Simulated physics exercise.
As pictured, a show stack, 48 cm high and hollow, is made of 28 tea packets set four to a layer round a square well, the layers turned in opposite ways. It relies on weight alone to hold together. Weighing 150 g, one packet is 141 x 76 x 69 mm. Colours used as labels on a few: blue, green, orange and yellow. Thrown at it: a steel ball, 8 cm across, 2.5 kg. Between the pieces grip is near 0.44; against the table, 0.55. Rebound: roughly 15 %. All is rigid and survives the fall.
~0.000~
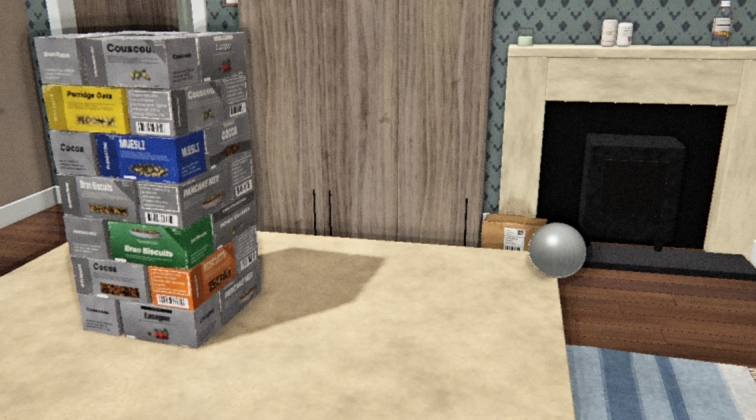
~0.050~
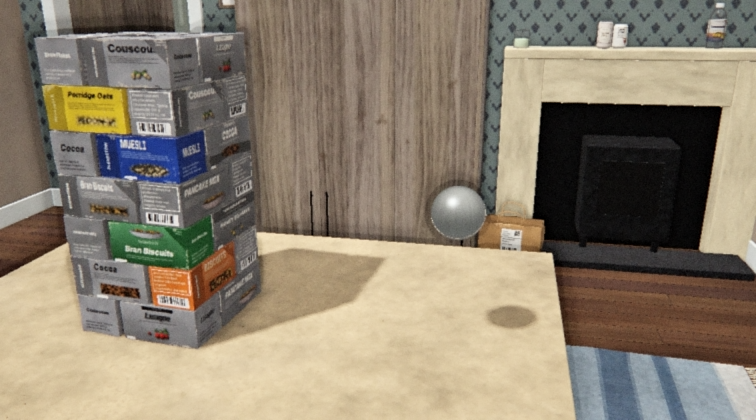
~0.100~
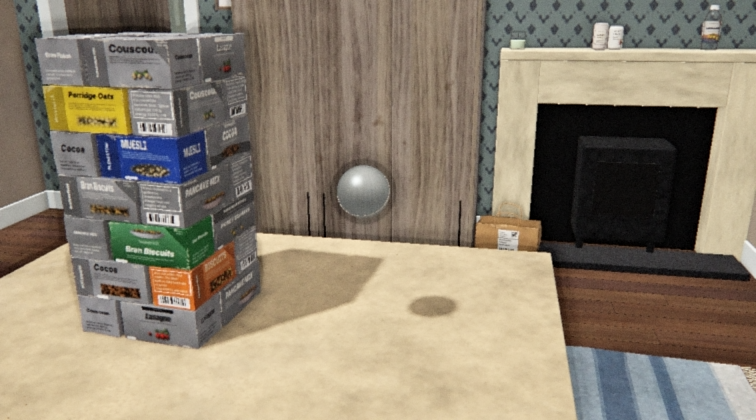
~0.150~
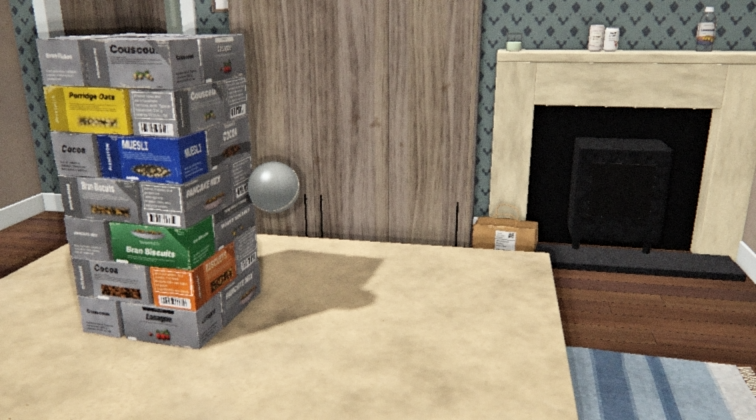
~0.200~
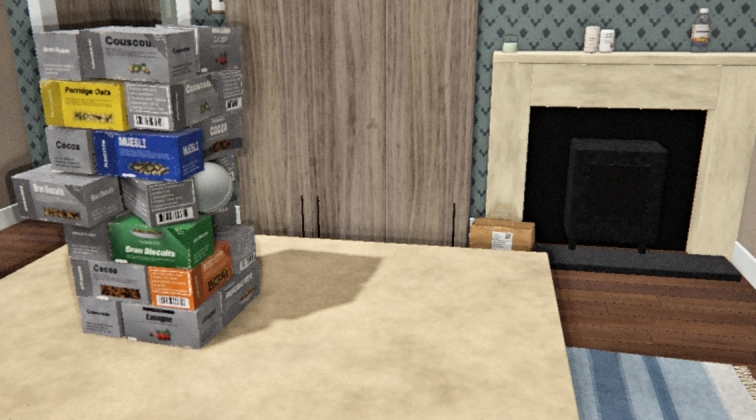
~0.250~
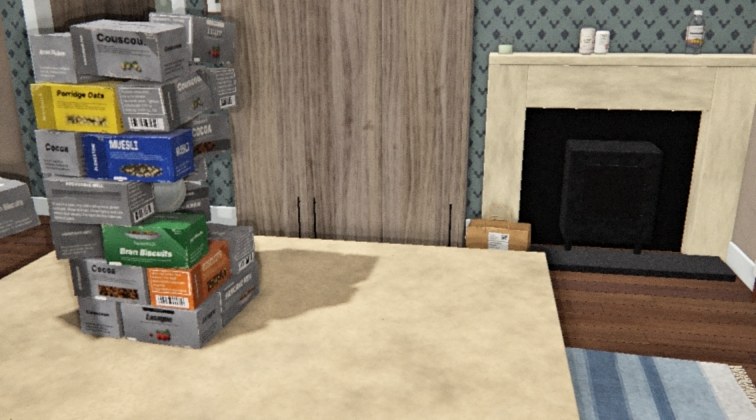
On a tabletop in a room with a fireplace, a grey ball flew in from the right and struck a tall stack of food boxes, pushing some out to the left and skewing the upper layers.
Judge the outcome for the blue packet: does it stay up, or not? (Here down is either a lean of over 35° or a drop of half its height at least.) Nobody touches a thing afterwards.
For the blue packet, the answer is not.
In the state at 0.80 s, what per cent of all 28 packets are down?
By then 70 per cent.
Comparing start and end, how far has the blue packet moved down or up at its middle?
Its middle ends around 27 cm lower.
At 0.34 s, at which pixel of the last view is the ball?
Around (90, 219).
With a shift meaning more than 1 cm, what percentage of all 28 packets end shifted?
Result: 80 per cent.
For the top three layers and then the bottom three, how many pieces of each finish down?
12, then 4.
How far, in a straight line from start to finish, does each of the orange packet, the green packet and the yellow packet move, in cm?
Here orange ends up 0 centimetres away, green 4 centimetres and yellow 40 centimetres.
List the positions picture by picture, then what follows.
In the first frame (places mark the middle of the side facing us; the camera moves round a little), ball (557, 251) 51 cm from contact, 3.3 m/s; blue packet (136, 159); yellow packet (83, 109); green packet (147, 246); nothing disturbed.
Ball (458, 213) 36 cm from contact, 3.1 m/s; blue packet (136, 159), in the second frame.
Ball (364, 191) 21 cm from contact, 3.0 m/s; blue packet (137, 159), in the third frame.
Ball (274, 187) 6 cm from contact, 3.0 m/s; blue packet (138, 159), in the fourth frame.
Ball (207, 187) after contact, 1.8 m/s; blue packet (136, 157) shifted 7 mm; yellow packet (80, 106) shifted 9 mm; steepest lean 3°, the packet at (123, 56); 19 disturbed, none down, in the fifth frame.
Ball (160, 190) after contact, 1.6 m/s; blue packet (128, 159) shifted 20 mm; yellow packet (73, 109) shifted 17 mm; green packet (145, 247) shifted 10 mm; 22 disturbed, none down, in the sixth frame.
After 0.34 s, ball still moving; 7 of the 28 packets down; blue packet leaning 4°; yellow packet leaning 7°.
After 0.54 s, ball still moving; 18 of the 28 packets down; blue packet leaning 29°; yellow packet leaning 57°.
After 0.80 s, ball still moving; 20 of the 28 packets down; blue packet leaning 40°, 9 cm lower; yellow packet on its side.
After 1.42 s, ball still moving; 20 of the 28 packets down; blue packet on its side; yellow packet leaning 45°, 29 cm lower.
By the end (2.2 s), ball rolling away; 20 of the 28 packets down; blue packet on its side; yellow packet leaning 45°, 29 cm lower; green packet shifted 37 mm. As the last picture would show them, middles, blue packet near (18, 384), yellow packet near (43, 252).
